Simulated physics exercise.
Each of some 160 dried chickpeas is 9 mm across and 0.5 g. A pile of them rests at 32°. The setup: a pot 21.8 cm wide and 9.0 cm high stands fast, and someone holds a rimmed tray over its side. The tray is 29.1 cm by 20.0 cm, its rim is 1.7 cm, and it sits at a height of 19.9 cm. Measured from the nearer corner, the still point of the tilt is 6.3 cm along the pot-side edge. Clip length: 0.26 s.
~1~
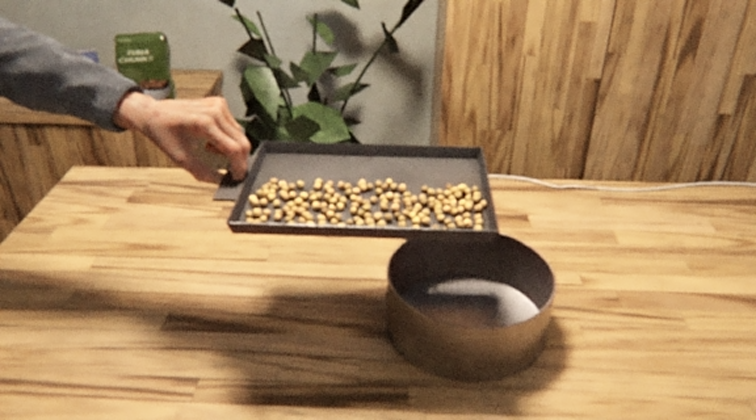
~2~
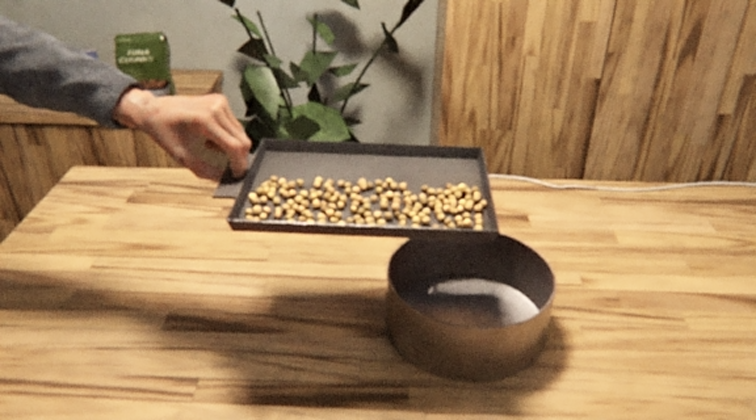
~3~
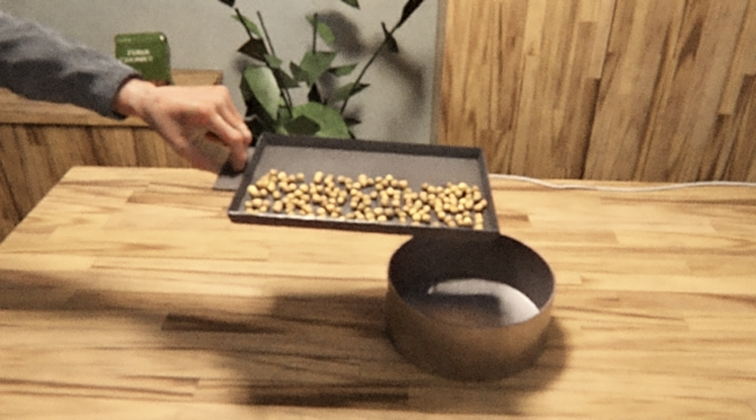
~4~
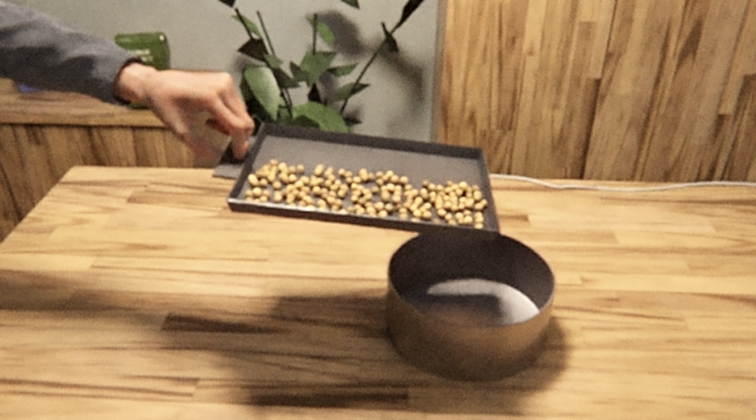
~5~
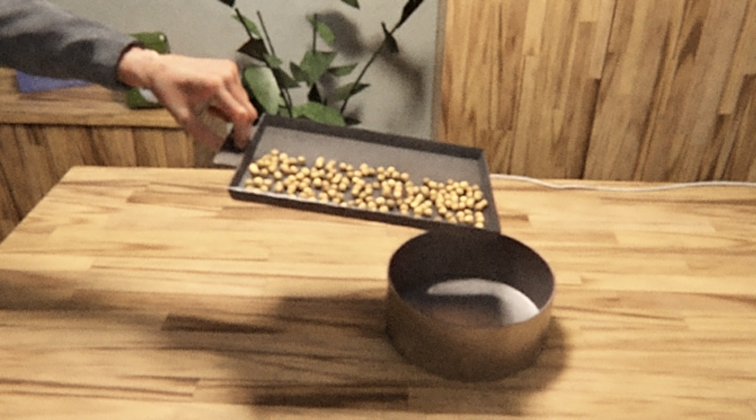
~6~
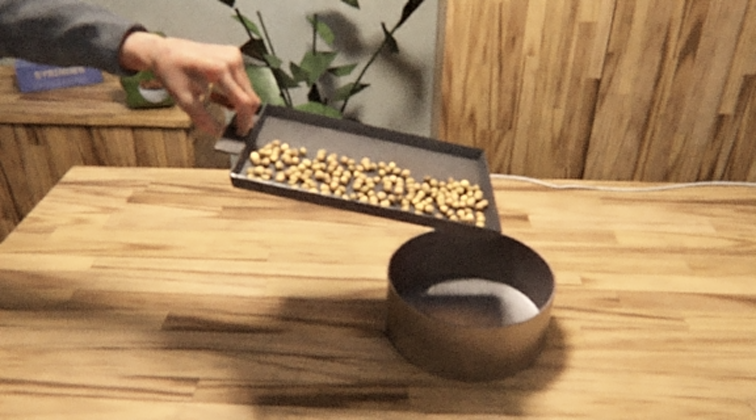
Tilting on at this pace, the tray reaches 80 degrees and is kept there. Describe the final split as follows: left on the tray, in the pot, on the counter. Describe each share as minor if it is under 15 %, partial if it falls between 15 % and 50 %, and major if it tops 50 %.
At the end, left on the tray: A majority share; pot: A meagre amount; counter: A meagre amount.
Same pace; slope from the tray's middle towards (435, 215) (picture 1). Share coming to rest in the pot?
That would be close to 0 per cent.
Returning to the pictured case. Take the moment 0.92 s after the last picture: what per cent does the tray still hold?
Close to 95 in a hundred parts of the load.
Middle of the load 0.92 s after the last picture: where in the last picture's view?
My estimate is roughly (481, 186).
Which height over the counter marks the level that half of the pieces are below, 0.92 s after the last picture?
Roughly 22 cm.
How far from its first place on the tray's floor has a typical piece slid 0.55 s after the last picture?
About 11 cm.
Then, 0.55 s after the last picture, tilt 44 degrees; the tray holds 100 %, the pot 0 %.
Then, 0.92 s after the last picture, tilt 66 degrees; the tray holds 95 %, the pot 0 %.
Then, 1.37 s after the last picture, tilt 80 degrees; the tray holds 95 %, the pot 5 %.
In the end, tray 95 %, pot 5 %, counter 5 %.
